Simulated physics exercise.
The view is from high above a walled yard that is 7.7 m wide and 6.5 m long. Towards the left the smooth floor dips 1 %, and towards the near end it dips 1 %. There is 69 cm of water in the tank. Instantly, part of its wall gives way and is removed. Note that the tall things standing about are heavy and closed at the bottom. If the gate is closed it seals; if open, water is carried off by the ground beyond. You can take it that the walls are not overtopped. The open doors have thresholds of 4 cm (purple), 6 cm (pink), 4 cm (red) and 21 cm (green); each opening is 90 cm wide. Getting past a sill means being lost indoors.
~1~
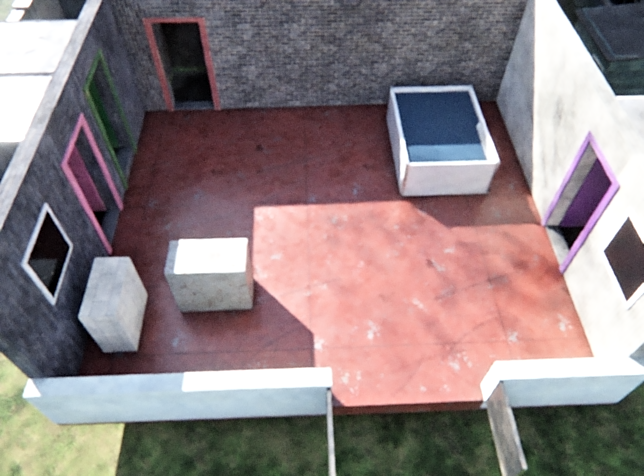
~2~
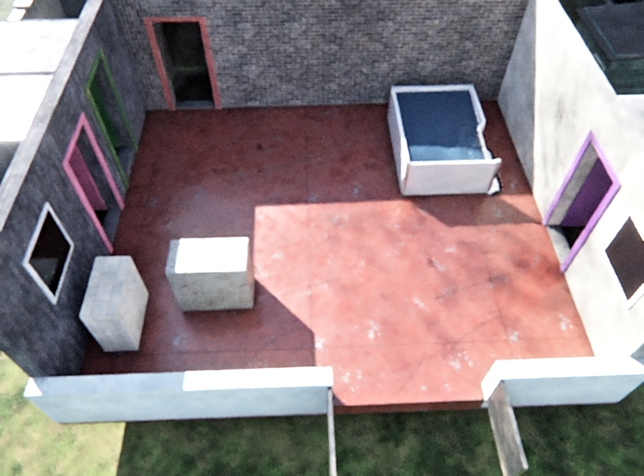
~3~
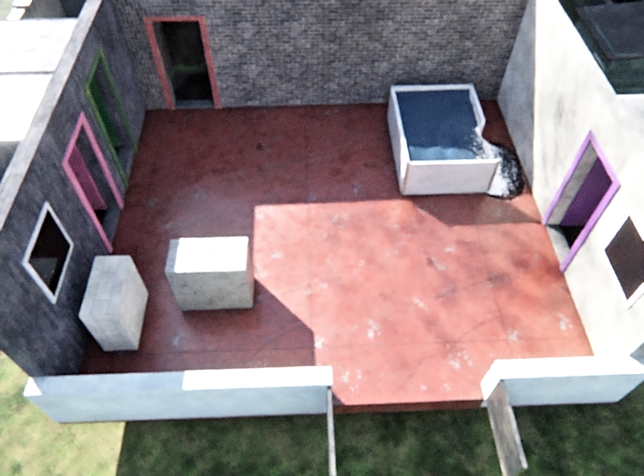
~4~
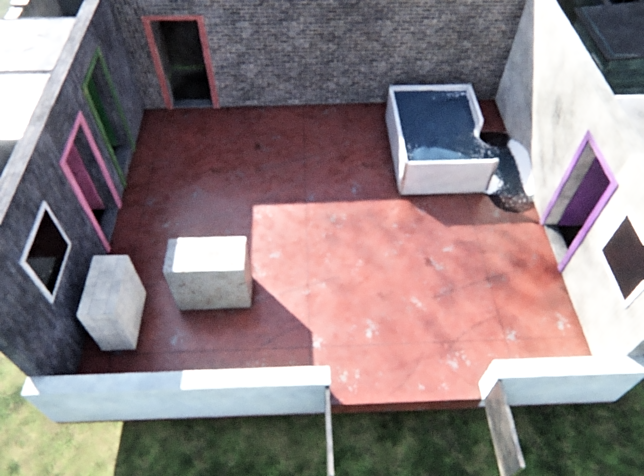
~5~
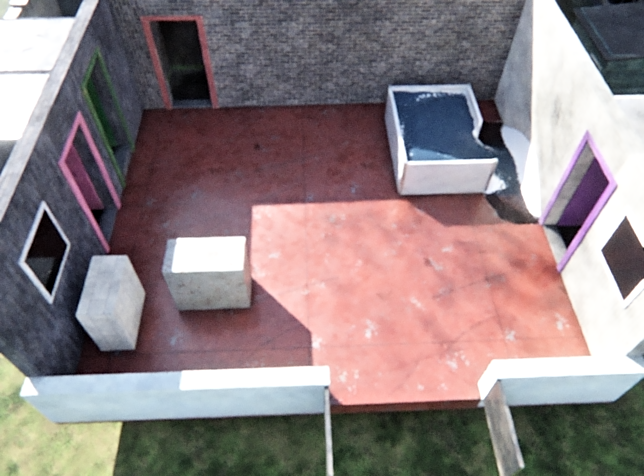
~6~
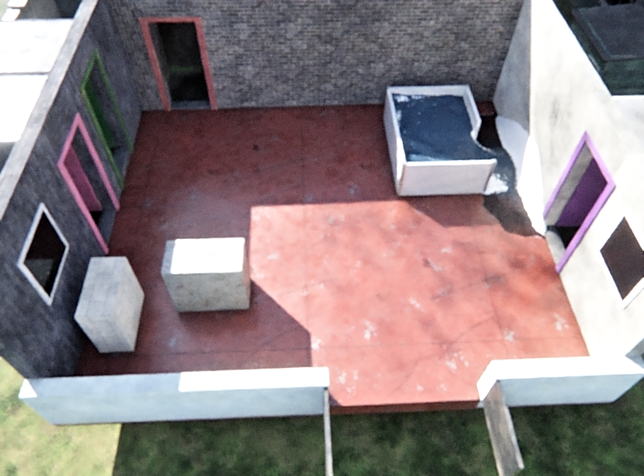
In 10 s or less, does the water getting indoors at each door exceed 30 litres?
In order: Purple door: Above the limit; pink door: Beneath the limit; red door: Beneath the limit; green door: Beneath the limit.
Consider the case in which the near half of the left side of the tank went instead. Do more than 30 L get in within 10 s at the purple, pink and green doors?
For purple, too little; for pink, too much; for green, too little.
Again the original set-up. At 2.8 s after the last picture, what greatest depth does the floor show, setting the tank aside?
Some 28 cm deep.
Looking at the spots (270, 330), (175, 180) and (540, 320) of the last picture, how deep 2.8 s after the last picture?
Depths in turn: Roughly 0, 0 and 4 centimetres.
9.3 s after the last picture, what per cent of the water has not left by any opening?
That would be close to 82 per cent.
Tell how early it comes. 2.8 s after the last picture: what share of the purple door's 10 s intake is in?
Share by then: ~ 70 %.
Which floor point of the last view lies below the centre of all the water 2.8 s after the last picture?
Roughly (451, 187).
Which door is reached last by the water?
That would be the pink door.
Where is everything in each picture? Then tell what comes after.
Still water, 69 cm deep, in the tank at (440, 126), in the first picture.
The front is at (497, 191), 0.6 m from the gap at (483, 160); 0.3 m2 of floor is under water; 69 cm left at the back of the tank, in the second picture.
The front is at (511, 152), 0.9 m from the gap at (482, 161); 0.9 m2 of floor is under water; 69 cm left at the back of the tank, in the third picture.
Water pours out at (479, 162) and has run 1.3 m, to (535, 204); typically 14 cm deep outside, 68 cm at the tank's back, in the fourth picture.
The front is at (541, 222), 1.6 m from the gap at (479, 162); 1.9 m2 of floor is under water; 60 cm left at the back of the tank, in the fifth picture.
The front is at (544, 235), 1.9 m from the gap at (477, 163); 2.1 m2 of floor is under water; 57 cm left at the back of the tank, in the sixth picture.
Then, 0.7 s after the last picture water covers 10 % of the floor and is deepest (52 cm) near (515, 175); purple door 12 cm at the sill, 2 L in, pink door not reached, red door not reached, green door not reached.
Then, 1.5 s after the last picture water covers 25 % of the floor and is deepest (38 cm) near (488, 104); purple door 10 cm at the sill, 19 L in, pink door not reached, red door not reached, green door not reached.
Then, 2.8 s after the last picture water covers 35 % of the floor and is deepest (28 cm) near (490, 110); purple door 8 cm at the sill, 37 L in, pink door not reached, red door not reached, green door not reached.
Then, 5.3 s after the last picture water covers 65 % of the floor and is deepest (16 cm) near (512, 168); purple door 6 cm at the sill, 50 L in, pink door 3 cm at the sill, 0 L in, red door 2 cm at the sill, 0 L in, green door 8 cm at the sill, 0 L in.
Then, 9.3 s after the last picture water covers 75 % of the floor and is deepest (14 cm) near (69, 401); purple door 4 cm at the sill, 54 L in, pink door 4 cm at the sill, 0 L in, red door 3 cm at the sill, 0 L in, green door 5 cm at the sill, 0 L in.
